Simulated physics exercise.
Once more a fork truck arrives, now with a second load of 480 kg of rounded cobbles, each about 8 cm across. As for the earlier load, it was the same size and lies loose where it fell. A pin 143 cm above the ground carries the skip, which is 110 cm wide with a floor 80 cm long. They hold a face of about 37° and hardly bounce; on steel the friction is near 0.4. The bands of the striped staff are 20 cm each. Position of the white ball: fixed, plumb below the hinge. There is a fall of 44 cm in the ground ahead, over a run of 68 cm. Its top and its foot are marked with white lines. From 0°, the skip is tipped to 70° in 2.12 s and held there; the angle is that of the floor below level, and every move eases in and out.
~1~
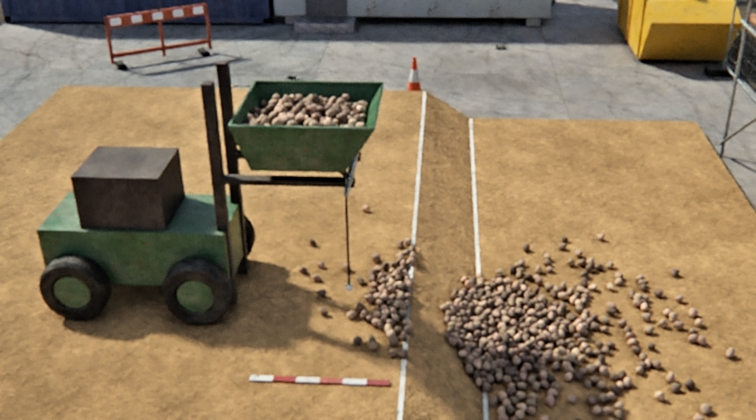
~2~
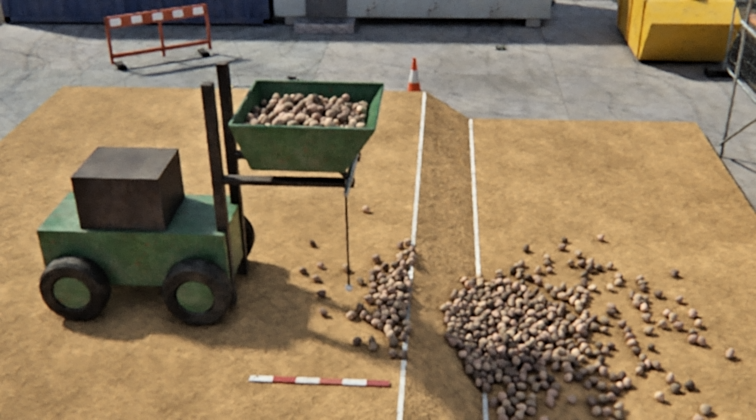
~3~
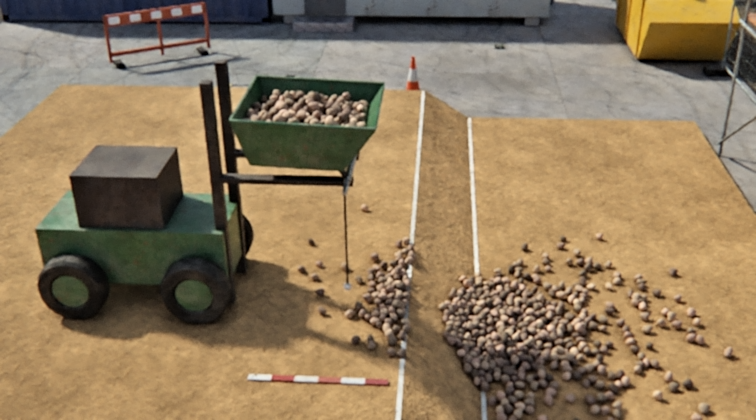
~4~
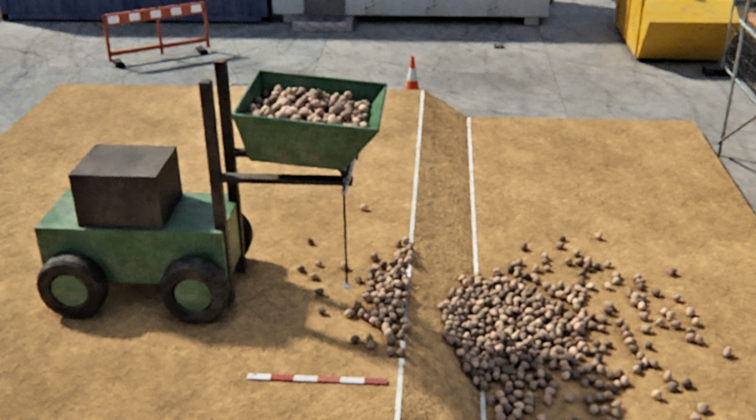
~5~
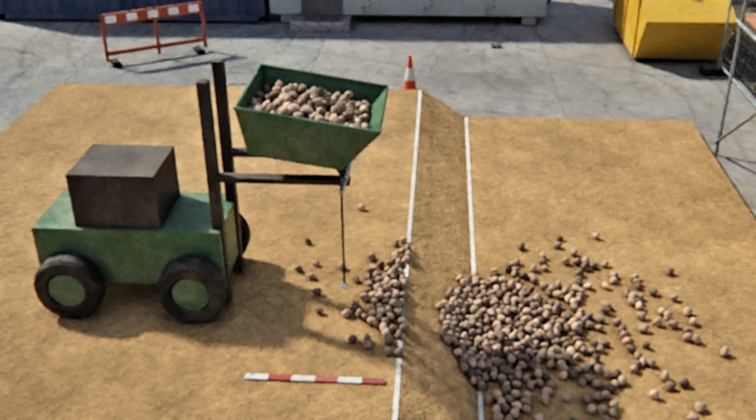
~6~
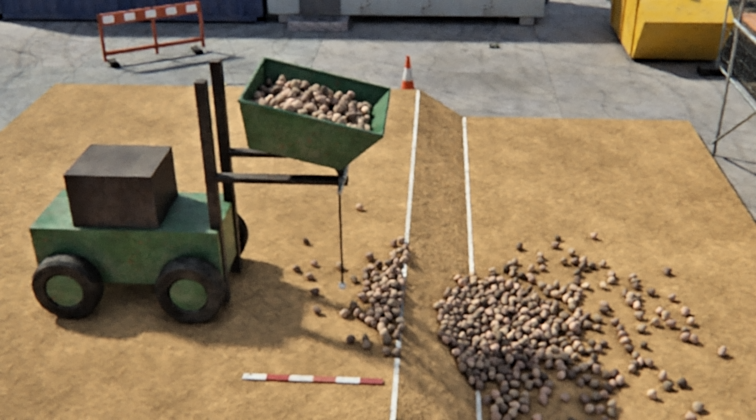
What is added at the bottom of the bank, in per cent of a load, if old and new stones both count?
I would say 59 in every hundred.
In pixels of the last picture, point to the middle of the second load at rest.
Roughly pixel (477, 319) in the last view.
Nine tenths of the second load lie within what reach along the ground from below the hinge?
Around 170 cm ahead of it.
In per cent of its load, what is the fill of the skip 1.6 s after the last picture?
Roughly 70 parts in a hundred of the load.
Then, 1.0 s after the last picture the floor is at 59°; in per cent of one load, 100 in the skip, 28 on the top or the slope, 71 at the foot of the bank; the foremost stones are at (710, 362).
Then, 1.6 s after the last picture the floor is at 70°; in per cent of one load, 68 in the skip, 53 on the top or the slope, 78 at the foot of the bank; the foremost stones are at (710, 362).
Then, 2.0 s after the last picture the floor is at 70°; in per cent of one load, 47 in the skip, 56 on the top or the slope, 96 at the foot of the bank; the foremost stones are at (710, 362).
Then, 4.6 s after the last picture the floor is at 70°; in per cent of one load, 0 in the skip, 69 on the top or the slope, 129 at the foot of the bank; the foremost stones are at (710, 362). Net gain at the foot of the bank, 59.
